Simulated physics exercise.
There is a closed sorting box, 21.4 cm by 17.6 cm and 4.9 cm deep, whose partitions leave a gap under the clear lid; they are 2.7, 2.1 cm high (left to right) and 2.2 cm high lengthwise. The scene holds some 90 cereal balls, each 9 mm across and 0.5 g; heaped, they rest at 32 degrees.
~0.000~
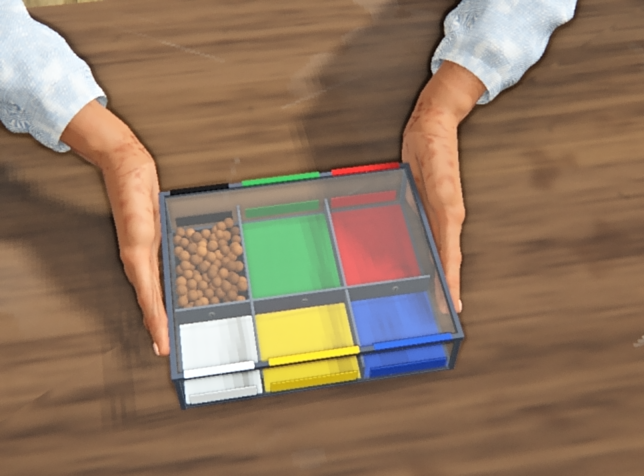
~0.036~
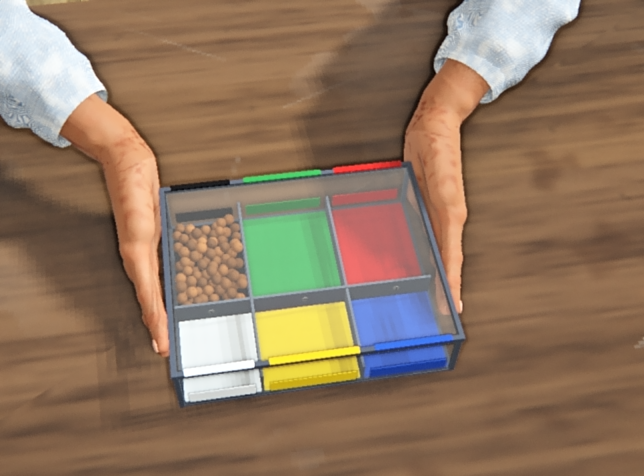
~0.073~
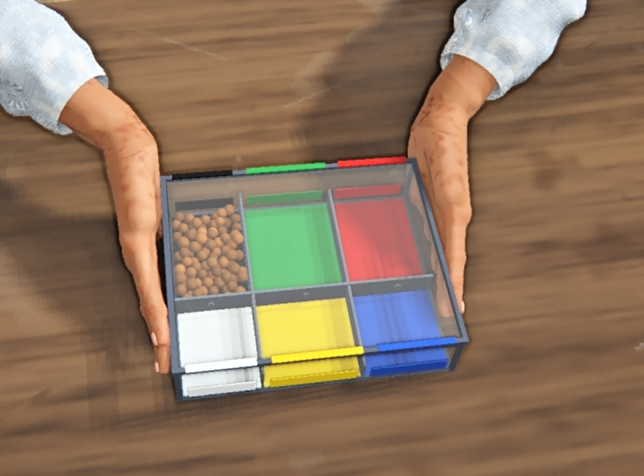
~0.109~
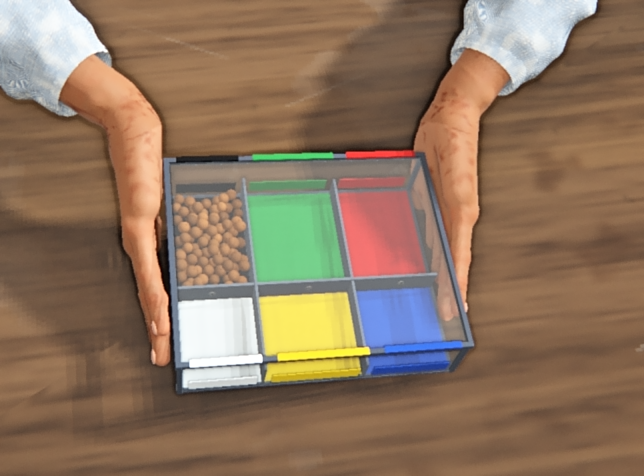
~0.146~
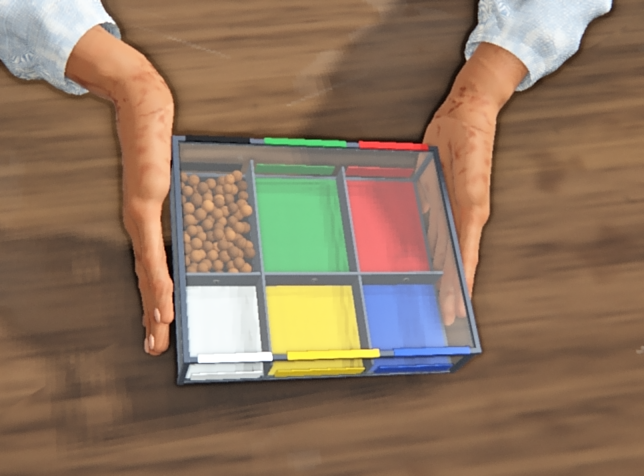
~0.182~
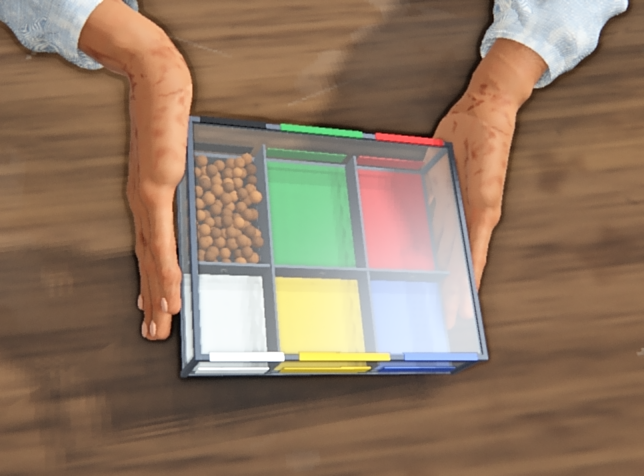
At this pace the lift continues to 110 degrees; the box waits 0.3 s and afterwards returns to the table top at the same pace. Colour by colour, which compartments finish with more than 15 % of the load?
Red: No, blue: Yes, green: No, yellow: No, white: No, black: No.
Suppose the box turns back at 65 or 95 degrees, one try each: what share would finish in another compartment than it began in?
Roughly 60 percent for the first try and 95 percent for the second.
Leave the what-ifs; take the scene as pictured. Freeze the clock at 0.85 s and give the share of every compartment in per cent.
You'd find red at 0, blue at 60, green at 0, yellow at 35, white at 0 and black at 5 per cent.
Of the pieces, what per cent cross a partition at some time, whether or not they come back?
Roughly 100 %.
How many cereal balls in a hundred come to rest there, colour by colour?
Red 0; blue 90; green 0; yellow 10; white 0; black 0.
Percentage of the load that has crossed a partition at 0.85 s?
Around 95 in a hundred.
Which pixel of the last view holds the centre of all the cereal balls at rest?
Near (408, 347).
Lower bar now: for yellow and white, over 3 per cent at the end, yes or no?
Note - yellow affirmative, white negative.
Then, at 0.85 s, tilt 110 degrees; blue 60 %, yellow 35 %, black 5 %.
After 1.29 s, tilt 61 degrees; blue 85 %, yellow 15 %.
Then, at 1.81 s, tilt 0 degrees; blue 90 %, yellow 10 %.
By 2.3 s all is still; red 0 %, blue 90 %, green 0 %, yellow 10 %, white 0 %, black 0 %.
